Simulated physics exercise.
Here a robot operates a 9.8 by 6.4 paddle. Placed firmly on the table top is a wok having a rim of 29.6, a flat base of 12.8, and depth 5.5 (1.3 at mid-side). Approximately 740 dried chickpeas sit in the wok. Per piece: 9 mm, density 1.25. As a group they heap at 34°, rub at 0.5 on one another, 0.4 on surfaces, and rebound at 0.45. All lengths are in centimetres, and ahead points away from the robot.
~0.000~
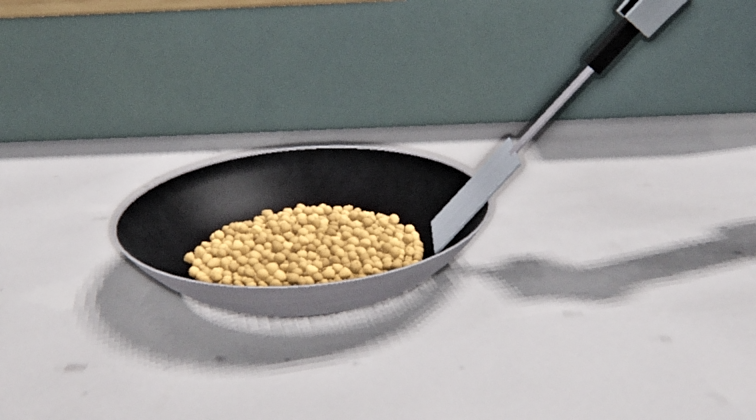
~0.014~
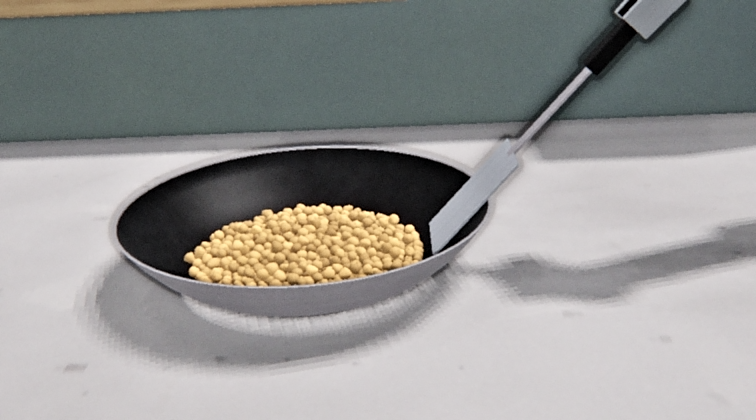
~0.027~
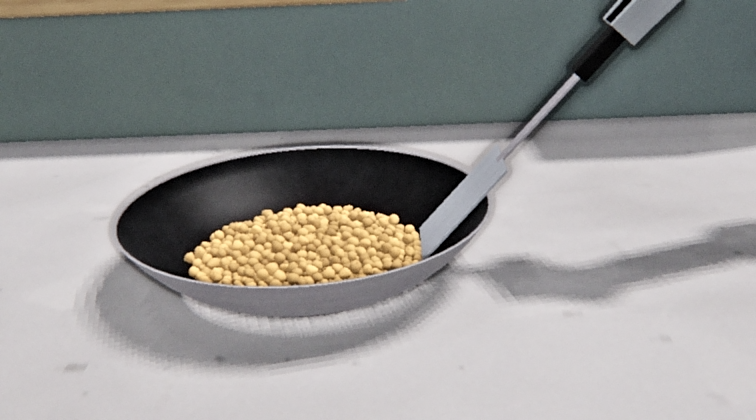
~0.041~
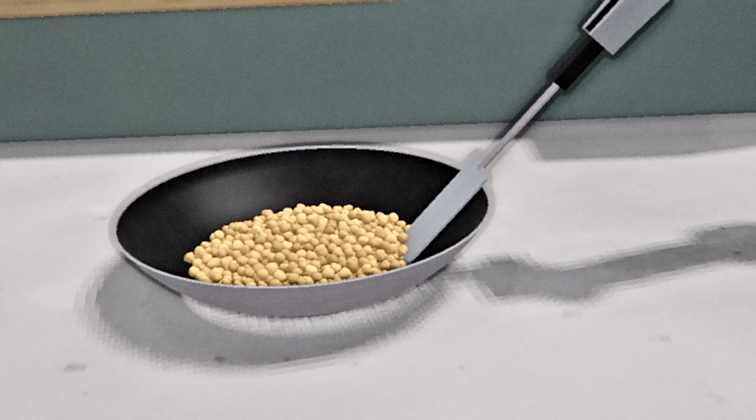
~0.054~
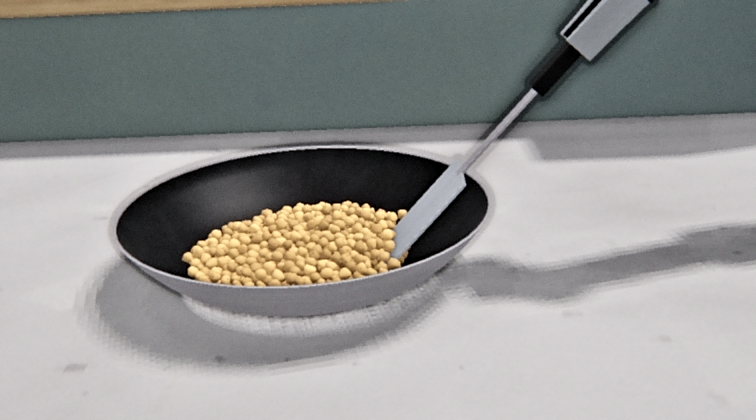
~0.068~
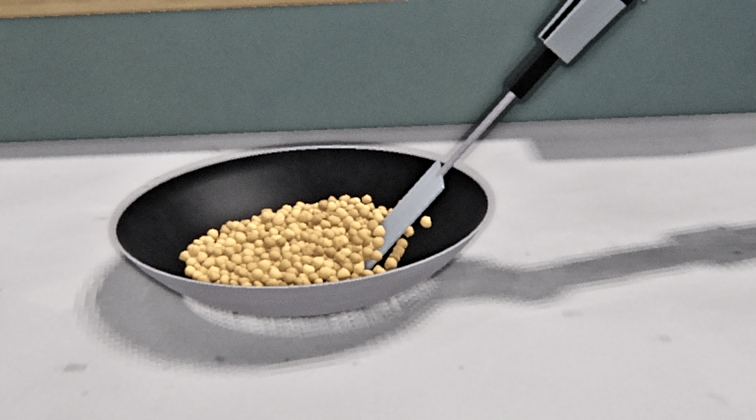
A paddle slides leftward into a dark wok, nudging the heaped tan chickpeas slightly left.
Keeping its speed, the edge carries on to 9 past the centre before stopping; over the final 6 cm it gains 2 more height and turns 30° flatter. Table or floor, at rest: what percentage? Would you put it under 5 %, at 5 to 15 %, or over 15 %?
I would say 5 to 15 %.
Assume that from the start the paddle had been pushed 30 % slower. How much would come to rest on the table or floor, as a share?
The share on the table or floor would be about 0 percent.
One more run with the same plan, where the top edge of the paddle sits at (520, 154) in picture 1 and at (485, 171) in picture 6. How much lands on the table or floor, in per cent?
It works out to about 0 %, more or less.
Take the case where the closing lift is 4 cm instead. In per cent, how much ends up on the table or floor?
Close to 15 in a hundred.
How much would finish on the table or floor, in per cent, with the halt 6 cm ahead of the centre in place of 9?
Near 0 per cent.
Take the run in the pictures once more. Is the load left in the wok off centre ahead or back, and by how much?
What stays is shifted forward by around 4.0 cm.
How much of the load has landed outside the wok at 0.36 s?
Share at that moment: Roughly 6 %.
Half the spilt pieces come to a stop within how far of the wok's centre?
It works out to near 30 cm.
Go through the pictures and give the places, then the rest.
The first frame shows paddle top edge at (515, 150), sloping 48°; upper third of the load around (307, 246), from x 190 to 420, top at y 210; 741 in the wok.
The second frame shows paddle top edge at (513, 151), sloping 48°; upper third of the load around (307, 246), from x 190 to 420, top at y 210.
The third frame shows paddle top edge at (502, 157), sloping 48°; upper third of the load around (307, 246), from x 190 to 420, top at y 210.
The fourth frame shows paddle top edge at (483, 165), sloping 48°; upper third of the load around (318, 245), from x 190 to 415, top at y 210.
The fifth frame shows paddle top edge at (462, 171), sloping 48°; upper third of the load around (317, 240), from x 190 to 415, top at y 205.
The sixth frame shows paddle top edge at (441, 173), sloping 48°; upper third of the load around (314, 238), from x 185 to 425, top at y 200; 741 in the wok.
After 0.10 s, sloping 48°, highest piece 7 above the table; 741 in the wok.
After 0.14 s, sloping 41°, highest piece 10 above the table; 740 in the wok, 1 on the blade or in flight.
After 0.36 s, sloping 18°, highest piece 9 above the table; 677 in the wok, 46 on the table or floor, 18 on the blade or in flight.
After 1.41 s, sloping 18°, highest piece 5 above the table; 676 in the wok, 65 on the table or floor.
At rest, 676 in the wok, 65 on the table or floor. That is 9 % on the table or floor.
